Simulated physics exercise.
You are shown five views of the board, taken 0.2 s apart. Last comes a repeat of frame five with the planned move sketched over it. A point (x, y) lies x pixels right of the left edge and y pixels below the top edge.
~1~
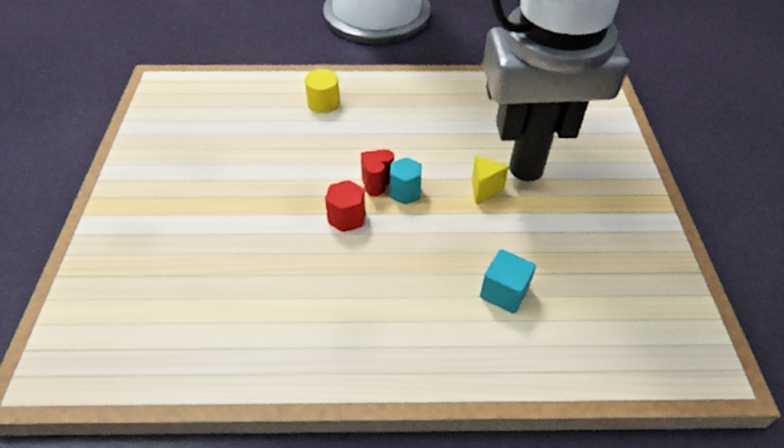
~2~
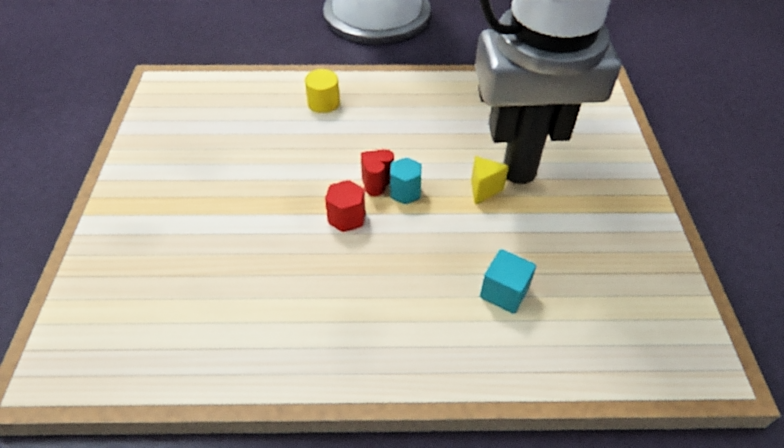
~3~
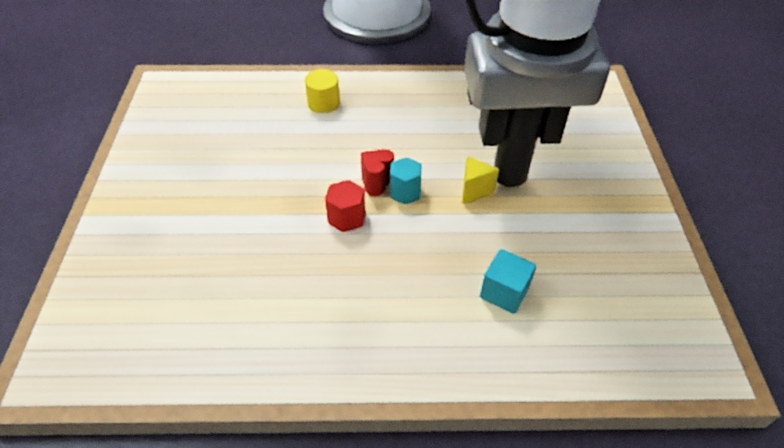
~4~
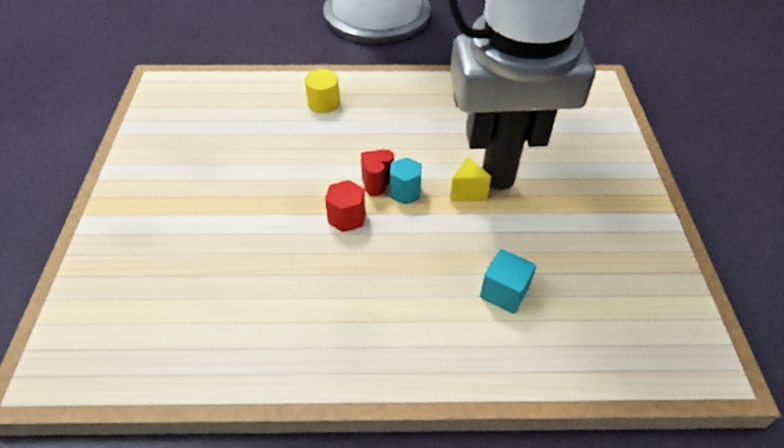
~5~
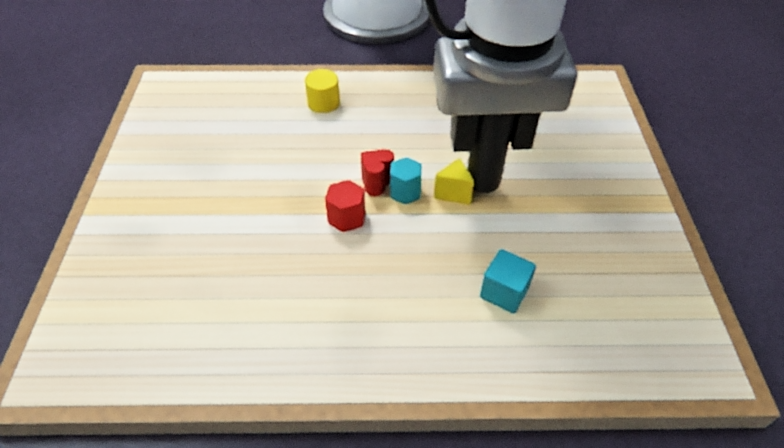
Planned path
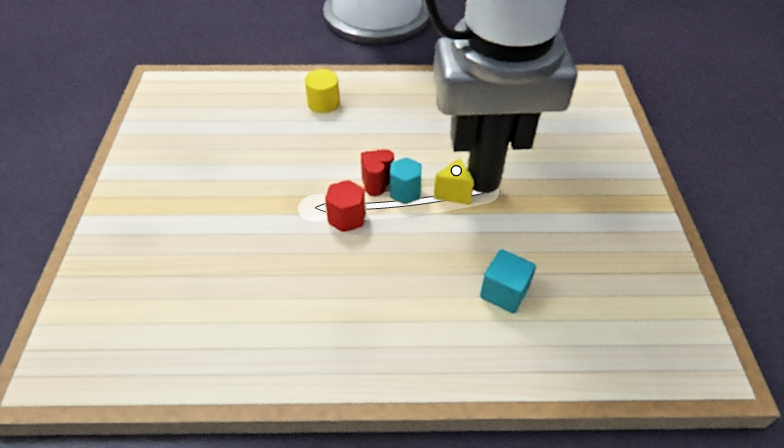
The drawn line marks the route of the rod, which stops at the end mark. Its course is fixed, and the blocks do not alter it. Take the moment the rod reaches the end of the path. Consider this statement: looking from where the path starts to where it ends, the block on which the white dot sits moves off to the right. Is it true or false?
Verdict: False.
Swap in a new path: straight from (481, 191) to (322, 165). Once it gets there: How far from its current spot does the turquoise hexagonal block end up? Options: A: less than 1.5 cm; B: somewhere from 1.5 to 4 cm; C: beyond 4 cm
Choice B: Somewhere from 1.5 to 4 cm.
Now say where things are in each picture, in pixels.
In the first frame, rod tip at (526, 170); block tops, red hexagonal block at (345, 193); red heart-shaped block at (377, 159); turquoise hexagonal block at (406, 168); yellow three-sided block at (488, 167).
In the second frame, rod at (519, 172); blocks unchanged.
In the third frame, rod at (510, 175); yellow three-sided block at (478, 168).
In the fourth frame, rod at (498, 178); yellow three-sided block at (471, 170).
In the fifth frame, rod at (483, 181); red hexagonal block at (345, 193); red heart-shaped block at (377, 159); turquoise hexagonal block at (406, 168); yellow three-sided block at (456, 171).
Path on the board, from (481, 191) over (428, 200) and (373, 206) to (316, 208); the dot is on the yellow three-sided block.
What follows on the original path. One third of the way, rod at (428, 190); red heart-shaped block at (366, 155), turned 35° clockwise; turquoise hexagonal block at (373, 175), turned 60° clockwise; yellow three-sided block at (400, 185), turned 15° anticlockwise.
Two thirds of the way, rod at (372, 196); red hexagonal block at (324, 200); red heart-shaped block at (364, 153), turned 50° clockwise; turquoise hexagonal block at (339, 173); yellow three-sided block at (356, 202), turned 40° anticlockwise.
At the end, rod at (315, 198); red hexagonal block at (296, 210), turned 20° anticlockwise; red heart-shaped block at (364, 153), turned 50° clockwise; turquoise hexagonal block at (294, 163), turned 200° clockwise; yellow three-sided block at (347, 207), turned 70° anticlockwise.
